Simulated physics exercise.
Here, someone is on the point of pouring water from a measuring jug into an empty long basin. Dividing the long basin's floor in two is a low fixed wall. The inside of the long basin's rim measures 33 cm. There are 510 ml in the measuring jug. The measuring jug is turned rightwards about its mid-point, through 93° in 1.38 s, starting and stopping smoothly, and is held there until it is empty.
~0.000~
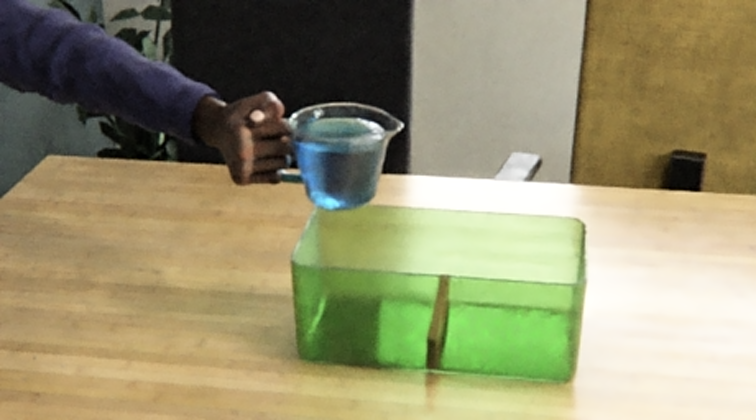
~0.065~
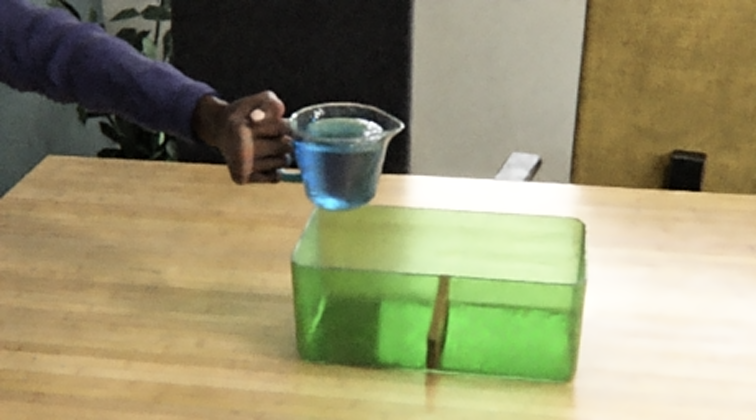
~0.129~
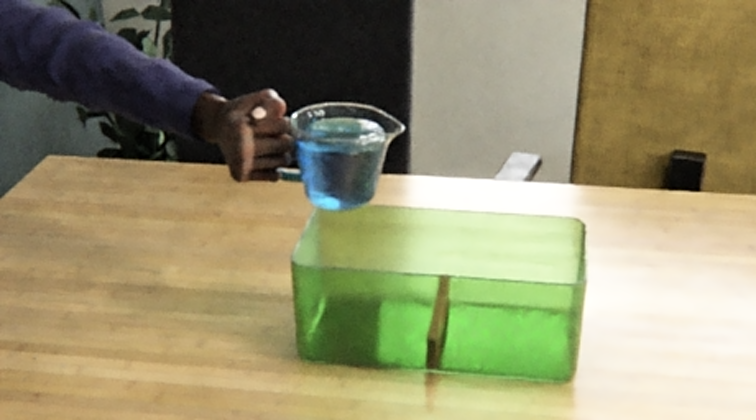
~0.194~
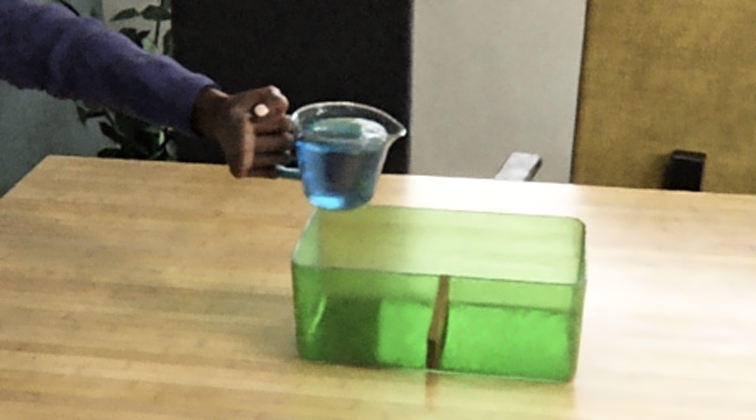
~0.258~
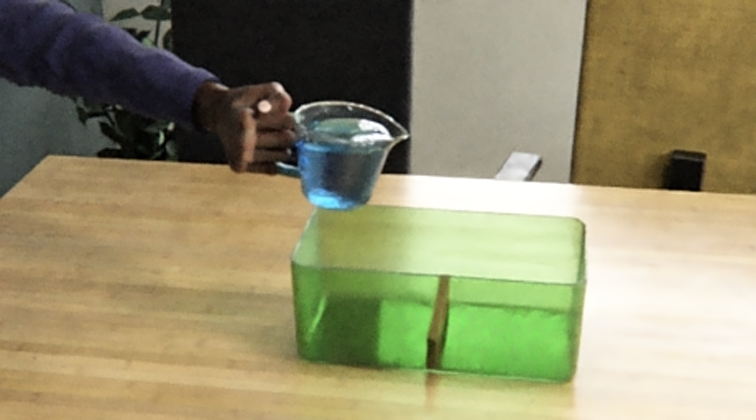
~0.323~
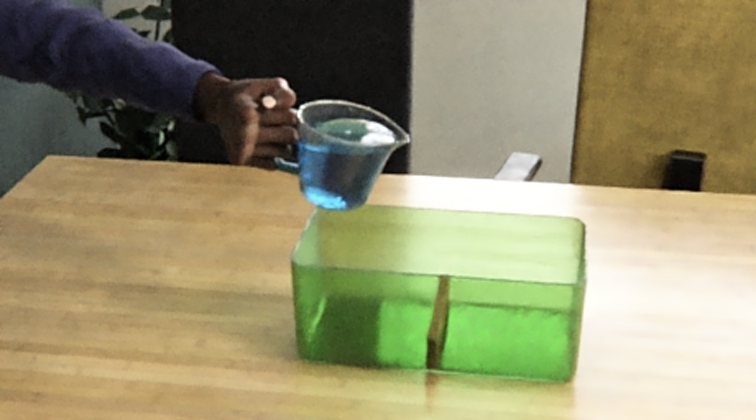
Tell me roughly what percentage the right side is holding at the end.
At the end it holds about 70 per cent.
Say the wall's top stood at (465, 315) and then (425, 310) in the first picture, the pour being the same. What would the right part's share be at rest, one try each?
The first gives near 30 per cent and the second near 85 per cent.
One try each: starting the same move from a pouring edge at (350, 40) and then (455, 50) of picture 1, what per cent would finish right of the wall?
The first try gives 10 percent and the second 95 percent.
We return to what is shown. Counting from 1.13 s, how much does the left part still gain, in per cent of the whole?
Roughly 18 percent.
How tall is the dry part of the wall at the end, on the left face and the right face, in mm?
Noted: Left near 34 mm, right near 26 mm.
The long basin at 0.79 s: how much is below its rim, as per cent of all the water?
The basin holds roughly 14 in a hundred parts at that moment.
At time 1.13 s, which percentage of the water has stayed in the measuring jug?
Some 18 per cent.
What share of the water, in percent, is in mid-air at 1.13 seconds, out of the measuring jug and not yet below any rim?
Near 10 percent.
After 0.79 s the tilt is 57° and 70 per cent is still to pour, 1 is left of the wall and 13 right of it.
After 1.13 s the tilt is 86° and 19 per cent is still to pour, 12 is left of the wall and 60 right of it.
After 1.49 s the tilt is 93° and 1 per cent is still to pour, 29 is left of the wall and 69 right of it.
After 1.88 s the tilt is 93° and 0 per cent is still to pour, 30 is left of the wall and 70 right of it.
In the end 30 per cent lies left of the wall, 70 right of it and 1 outside.
